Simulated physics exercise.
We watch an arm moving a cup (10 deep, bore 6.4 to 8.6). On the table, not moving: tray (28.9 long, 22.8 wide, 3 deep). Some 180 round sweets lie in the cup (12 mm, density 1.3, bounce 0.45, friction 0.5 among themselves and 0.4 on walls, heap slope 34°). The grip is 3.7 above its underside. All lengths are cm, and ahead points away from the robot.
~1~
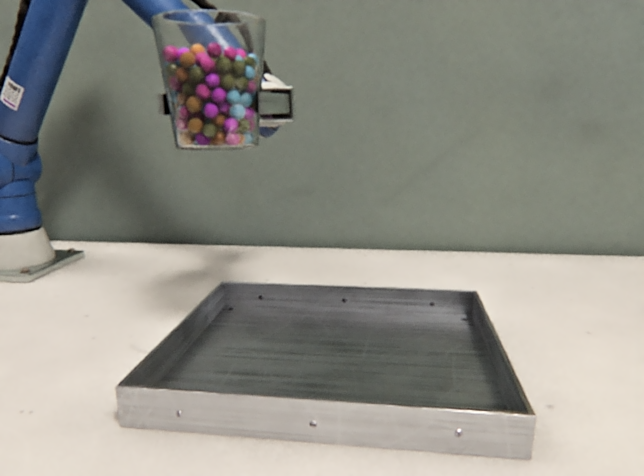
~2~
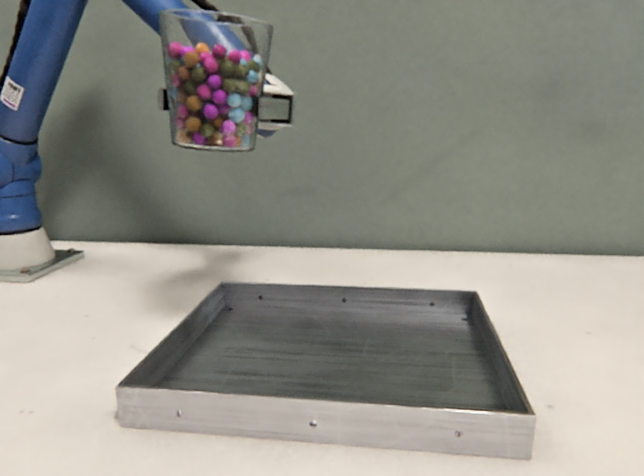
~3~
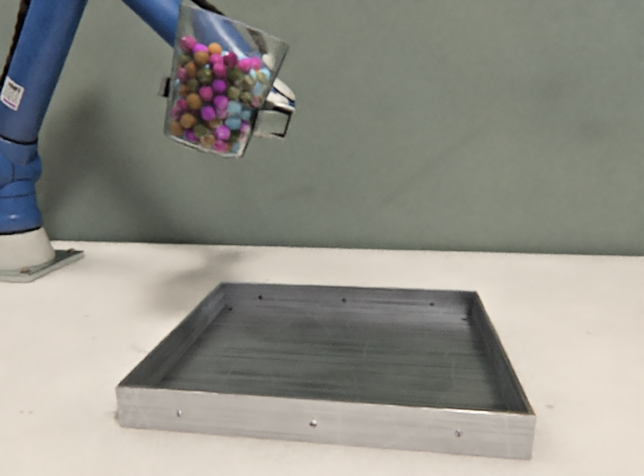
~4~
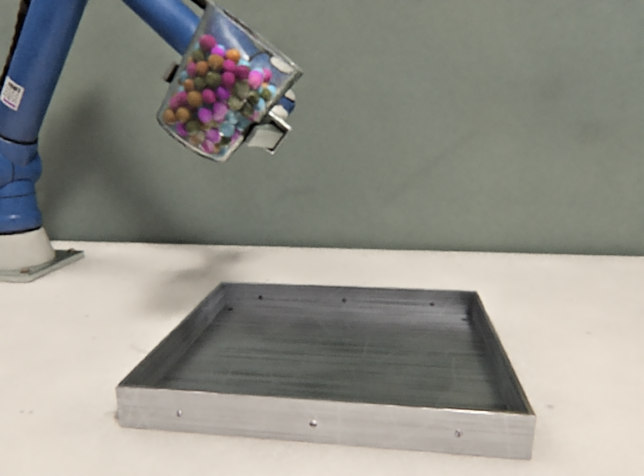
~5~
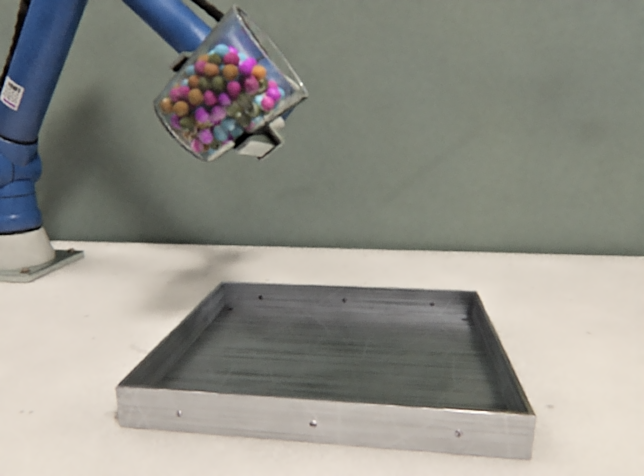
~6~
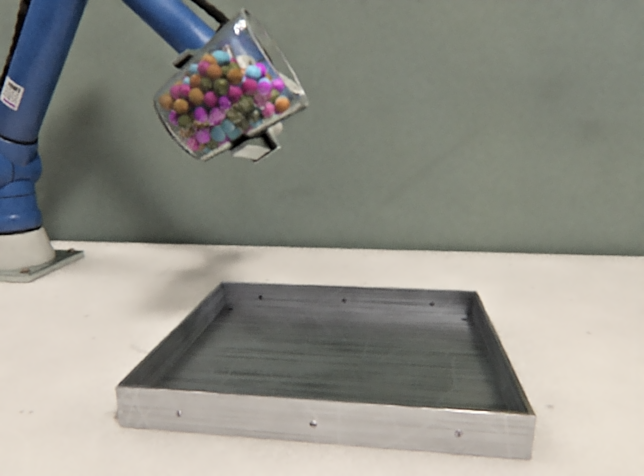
A clear cup of colorful round sweets, held by a blue robot arm above an empty metal tray, starts nearly upright and tilts steeply to the right, the sweets shifting inside as the tray stays still.
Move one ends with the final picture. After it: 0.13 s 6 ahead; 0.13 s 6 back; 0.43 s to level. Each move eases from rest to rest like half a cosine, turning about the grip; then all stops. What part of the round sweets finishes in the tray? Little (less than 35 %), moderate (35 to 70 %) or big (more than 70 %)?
In the tray the share is little, less than 35 %.
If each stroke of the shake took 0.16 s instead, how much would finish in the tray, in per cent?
Then about 10 per cent.
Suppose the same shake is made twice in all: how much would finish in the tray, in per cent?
Then about 35 per cent.
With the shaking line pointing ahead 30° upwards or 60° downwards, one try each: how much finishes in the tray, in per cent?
Some 40 and 0 per cent.
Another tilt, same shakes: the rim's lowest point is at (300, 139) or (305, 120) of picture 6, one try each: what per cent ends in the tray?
About 60 and 40 per cent.
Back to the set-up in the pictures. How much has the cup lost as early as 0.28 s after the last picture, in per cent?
Some 20 per cent.
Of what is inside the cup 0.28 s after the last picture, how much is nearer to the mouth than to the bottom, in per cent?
About 45 per cent.
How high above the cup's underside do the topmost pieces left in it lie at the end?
Roughly 8.5 cm.
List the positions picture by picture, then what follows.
The first picture shows the cup middle at (214, 88), level; upper third of the load around (211, 69), from x 170 to 255, top at y 50; 175 in the cup.
The second picture shows the cup middle at (216, 88), tilted 6° forward; upper third of the load around (213, 69), from x 175 to 255, top at y 50.
The third picture shows the cup middle at (219, 89), tilted 20° forward; upper third of the load around (214, 70), from x 175 to 265, top at y 45.
The fourth picture shows the cup middle at (223, 91), tilted 38° forward; upper third of the load around (217, 74), from x 170 to 270, top at y 45.
The fifth picture shows the cup middle at (226, 94), tilted 52° forward; upper third of the load around (223, 77), from x 170 to 275, top at y 55.
The sixth picture shows the cup middle at (227, 95), tilted 58° forward; upper third of the load around (221, 82), from x 170 to 280, top at y 60; 175 in the cup.
Then, 0.28 s on, tilted 58° forward, highest piece 26 above the table; 137 in the cup, 38 in flight or on a rim.
Then, 0.55 s on, tilted 14° forward, highest piece 29 above the table; 131 in the cup, 41 in the tray, 3 in flight or on a rim.
Then, 0.89 s on, level, highest piece 29 above the table; 131 in the cup, 40 in the tray, 4 on the table or floor.
Then, 1.94 s on, level, highest piece 28 above the table; 131 in the cup, 40 in the tray, 4 on the table or floor.
In the end, 131 in the cup, 40 in the tray, 4 on the table or floor. That is 23 % in the tray.
